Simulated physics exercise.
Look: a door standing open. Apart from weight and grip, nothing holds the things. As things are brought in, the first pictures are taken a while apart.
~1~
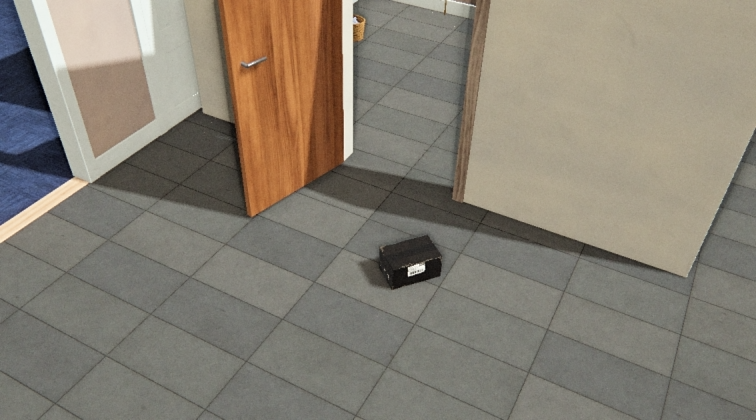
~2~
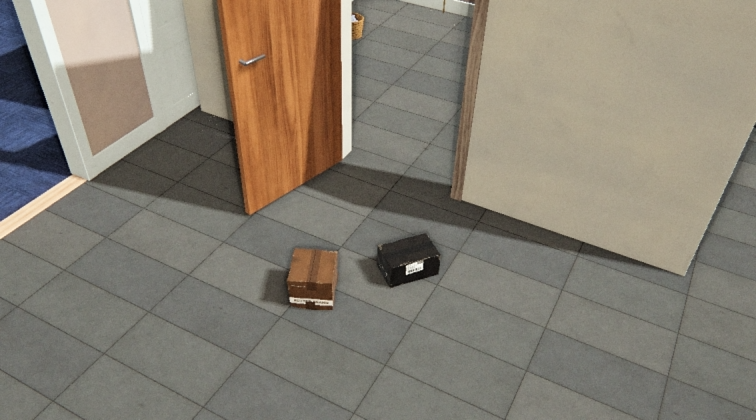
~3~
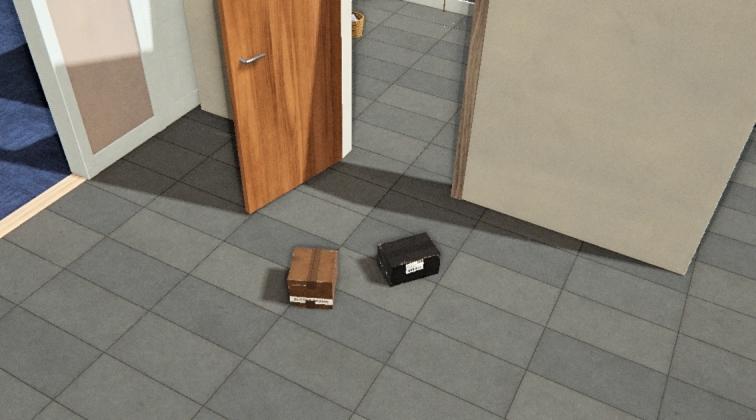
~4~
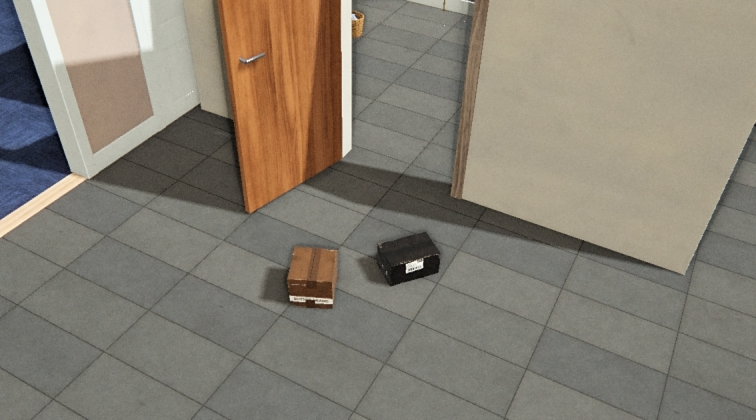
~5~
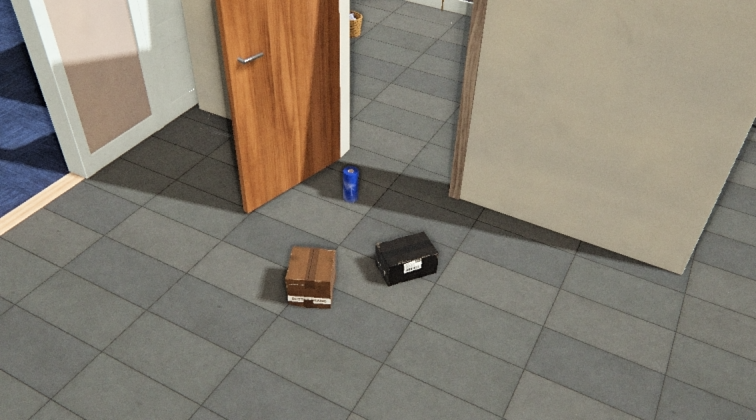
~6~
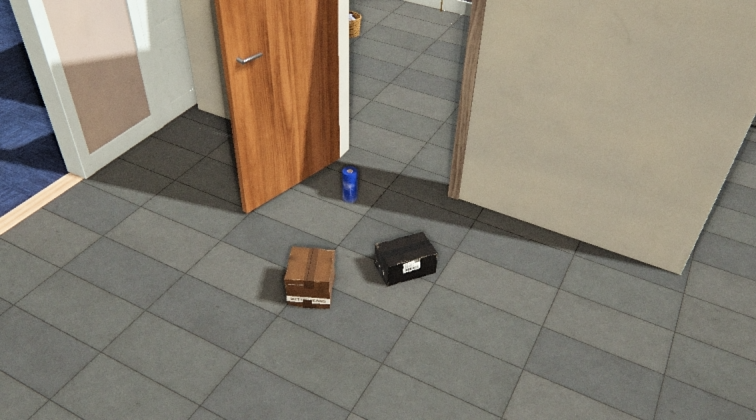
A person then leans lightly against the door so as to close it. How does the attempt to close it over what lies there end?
The opening is covered.
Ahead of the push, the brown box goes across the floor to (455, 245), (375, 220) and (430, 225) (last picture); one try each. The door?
Well, on the first try it makes it all the way, on the second it is held back, and on the third it makes it all the way.
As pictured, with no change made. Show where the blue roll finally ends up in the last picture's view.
Around (422, 153).
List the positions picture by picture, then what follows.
The first frame shows door wide open and still.
The second frame shows door wide open and still; brown box (314, 279); black parcel (408, 260).
The third frame shows door wide open and still; brown box (314, 278); black parcel (409, 259).
The fourth frame shows door wide open and still; brown box (314, 278); black parcel (408, 258).
The fifth frame shows door wide open and still; brown box (312, 277); black parcel (407, 258).
The sixth frame shows door wide open and still; blue roll (350, 185); brown box (311, 278).
Then, 0.90 s later than the last frame, open by 43°; blue roll moved about its own width near (368, 184).
Then, 1.30 s later than the last frame, open by 4°; blue roll moved well along near (411, 168).
When it is over, open by 0°; lying over on the floor, blue roll; the other 2 as before. End places, in pixels of the last picture, blue roll near (422, 153).
